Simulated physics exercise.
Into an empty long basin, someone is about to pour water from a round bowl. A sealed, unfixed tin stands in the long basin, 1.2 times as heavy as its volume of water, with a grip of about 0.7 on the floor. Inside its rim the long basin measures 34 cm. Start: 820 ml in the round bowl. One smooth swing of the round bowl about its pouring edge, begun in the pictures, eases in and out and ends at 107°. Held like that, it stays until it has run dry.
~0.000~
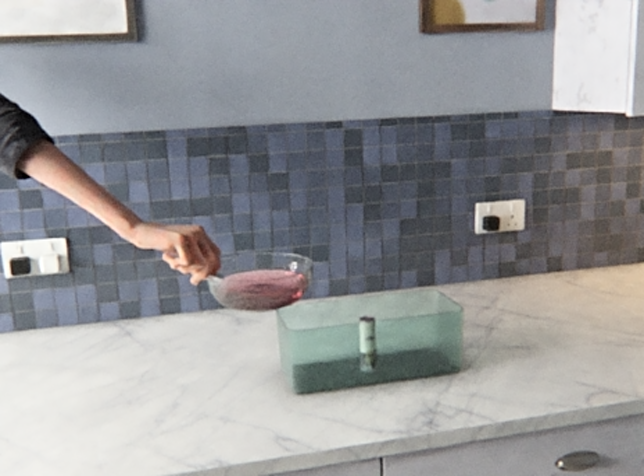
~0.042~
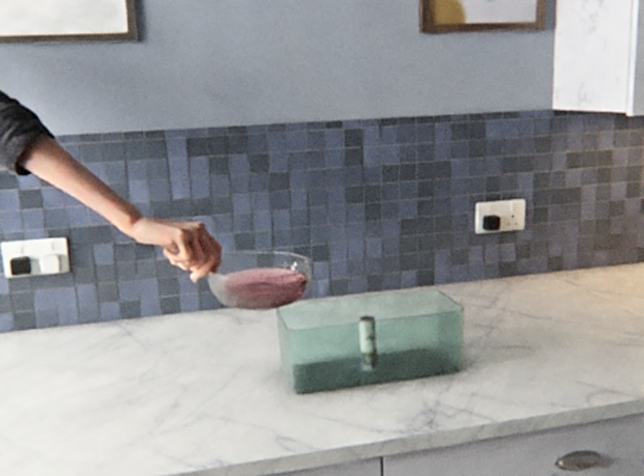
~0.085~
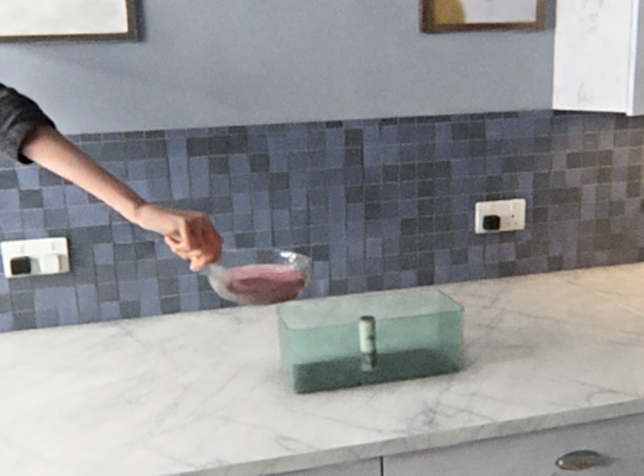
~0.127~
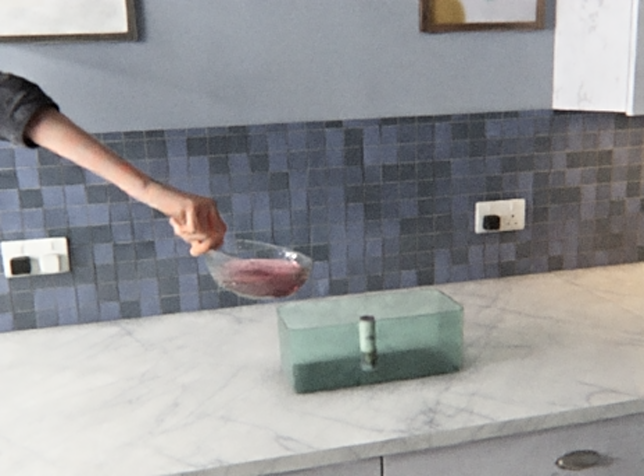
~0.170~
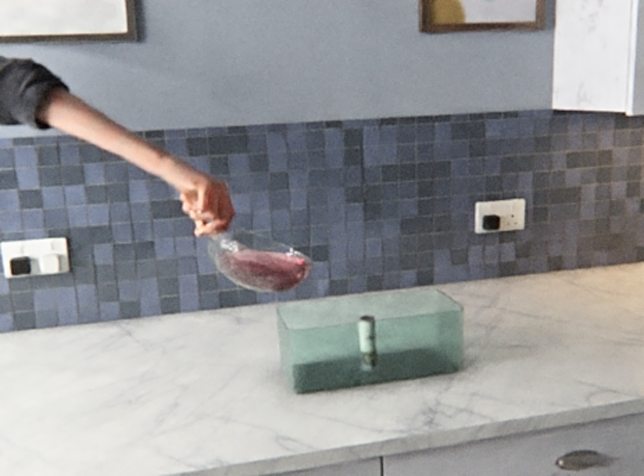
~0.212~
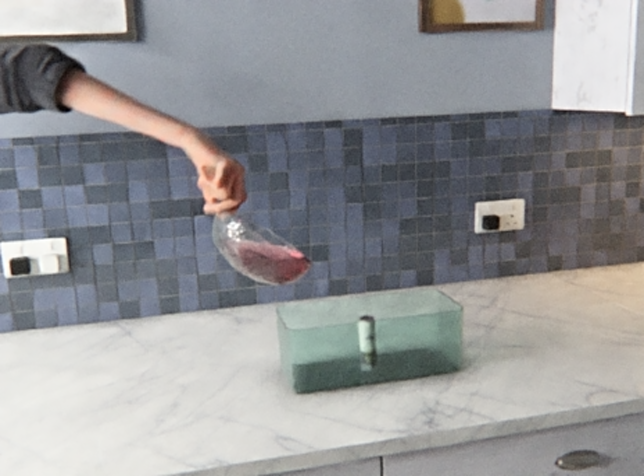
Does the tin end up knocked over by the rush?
My guess is it's going to stay on its base.
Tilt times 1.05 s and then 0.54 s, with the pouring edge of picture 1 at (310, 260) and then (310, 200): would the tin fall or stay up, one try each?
Run one: It does not tip. Run two: It tumbles.
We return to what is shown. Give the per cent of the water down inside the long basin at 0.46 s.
Fraction in basin: Approx. 8%.
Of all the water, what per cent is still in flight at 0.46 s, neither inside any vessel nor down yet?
Some 72 % is the figure.
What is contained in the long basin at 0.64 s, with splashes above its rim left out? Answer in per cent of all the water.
I'd put it at roughly 98 per cent.
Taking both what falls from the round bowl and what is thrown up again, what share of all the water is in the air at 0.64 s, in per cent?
It comes to some 2 percent of the total.
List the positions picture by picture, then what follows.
Tilt 0°; pouring edge (311, 262); surface from (211, 287) to (307, 277); the long basin's rim runs from (282, 320) to (451, 300); the tin's top is at (367, 321), in the first frame.
Tilt 2°; pouring edge (312, 262); surface from (212, 285) to (307, 276), in the second frame.
Tilt 6°; pouring edge (311, 262); surface from (212, 280) to (307, 272), in the third frame.
Tilt 14°; pouring edge (311, 262); surface from (211, 271) to (307, 267), in the fourth frame.
Tilt 24°; pouring edge (311, 262); surface from (212, 258) to (308, 262), in the fifth frame.
Tilt 36°; pouring edge (310, 262); surface from (215, 242) to (304, 255), in the sixth frame.
Then, 0.46 s in, the tilt is 101° and 21 per cent is still to pour; the tin stands where it began.
Then, 0.64 s in, the tilt is 107° and 0 per cent is still to pour; the tin stands where it began.
Then, 0.83 s in, the tilt is 107° and 0 per cent is still to pour; the tin stands where it began.
Then, 1.04 s in, the tilt is 107° and 0 per cent is still to pour; the tin stands where it began.
Finally, the tin stands where it began.
